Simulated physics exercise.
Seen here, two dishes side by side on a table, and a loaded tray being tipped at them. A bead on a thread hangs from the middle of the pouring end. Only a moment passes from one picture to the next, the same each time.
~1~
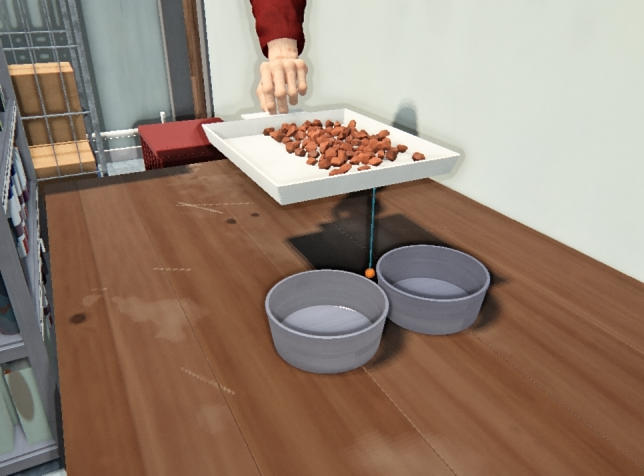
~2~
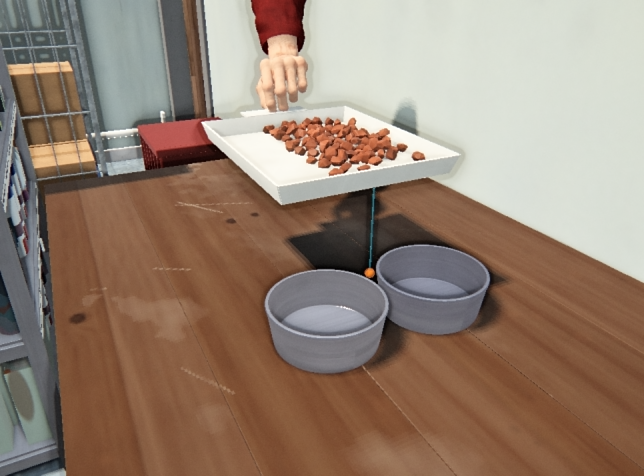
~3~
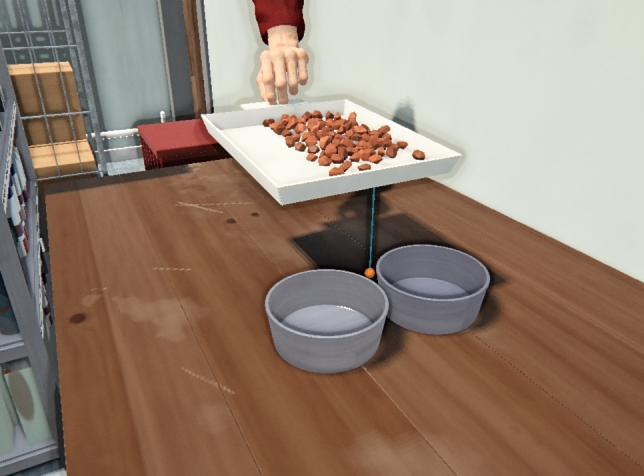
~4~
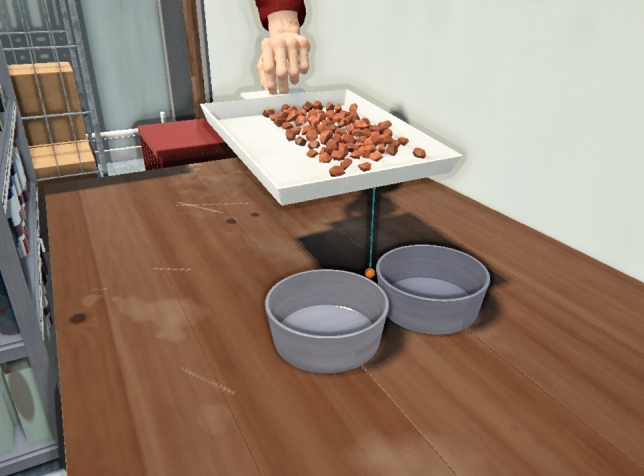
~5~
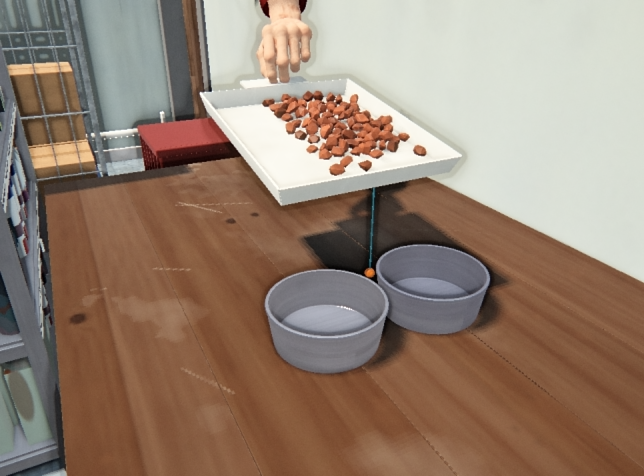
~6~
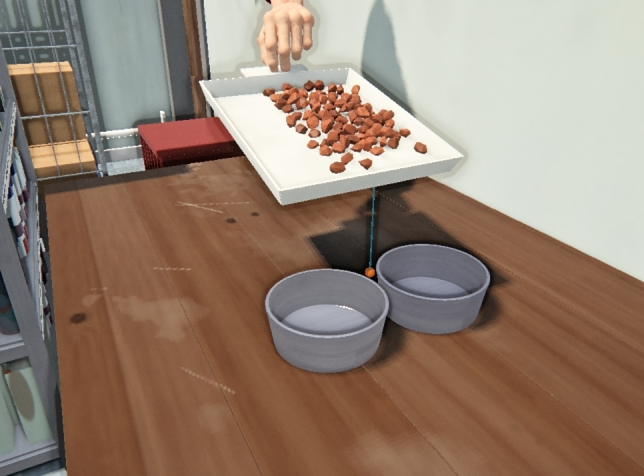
A wooden tabletop beside a pale wall, with grey shelving at the left, is seen from slightly above by a camera that stays still. A white tray of reddish-brown chunks is above two grey dishes set side by side, an orange bead hanging on a thread from its near edge. A red-sleeved hand at the far edge rises gradually, tilting the tray slightly toward the dishes.
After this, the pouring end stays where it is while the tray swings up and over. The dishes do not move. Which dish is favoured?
It favours the left dish.
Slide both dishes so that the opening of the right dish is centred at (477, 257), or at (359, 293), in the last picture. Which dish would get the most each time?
One: The left one. Two: Right.
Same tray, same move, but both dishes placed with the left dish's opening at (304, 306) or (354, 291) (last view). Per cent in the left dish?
The first gives 30 %, the second 30 %.
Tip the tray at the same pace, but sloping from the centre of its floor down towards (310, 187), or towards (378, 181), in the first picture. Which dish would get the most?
One: The left dish. Two: The right dish.
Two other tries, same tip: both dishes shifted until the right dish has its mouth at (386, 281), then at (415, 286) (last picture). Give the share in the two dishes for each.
In turn 40 and 80 in a hundred.
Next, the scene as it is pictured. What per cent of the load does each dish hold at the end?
About: Left dish 30, right dish 10 per cent.
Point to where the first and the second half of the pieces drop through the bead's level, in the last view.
Around (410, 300) and then (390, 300).
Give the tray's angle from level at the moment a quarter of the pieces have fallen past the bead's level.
Near 90 degrees.
Just after the last frame, tray tipped steeply; almost all on the tray; just a few outside both.
A moment on, tray tipped right over; roughly half on the tray; about a tenth in the left dish; just a few in the right dish; about a tenth outside both; roughly a quarter in the air.
Further on, tray tipped past a quarter turn; roughly a quarter in the left dish; about a tenth in the right dish; roughly half outside both.
When it is over, tray tipped past a quarter turn; roughly a quarter in the left dish; about a tenth in the right dish; roughly half outside both.
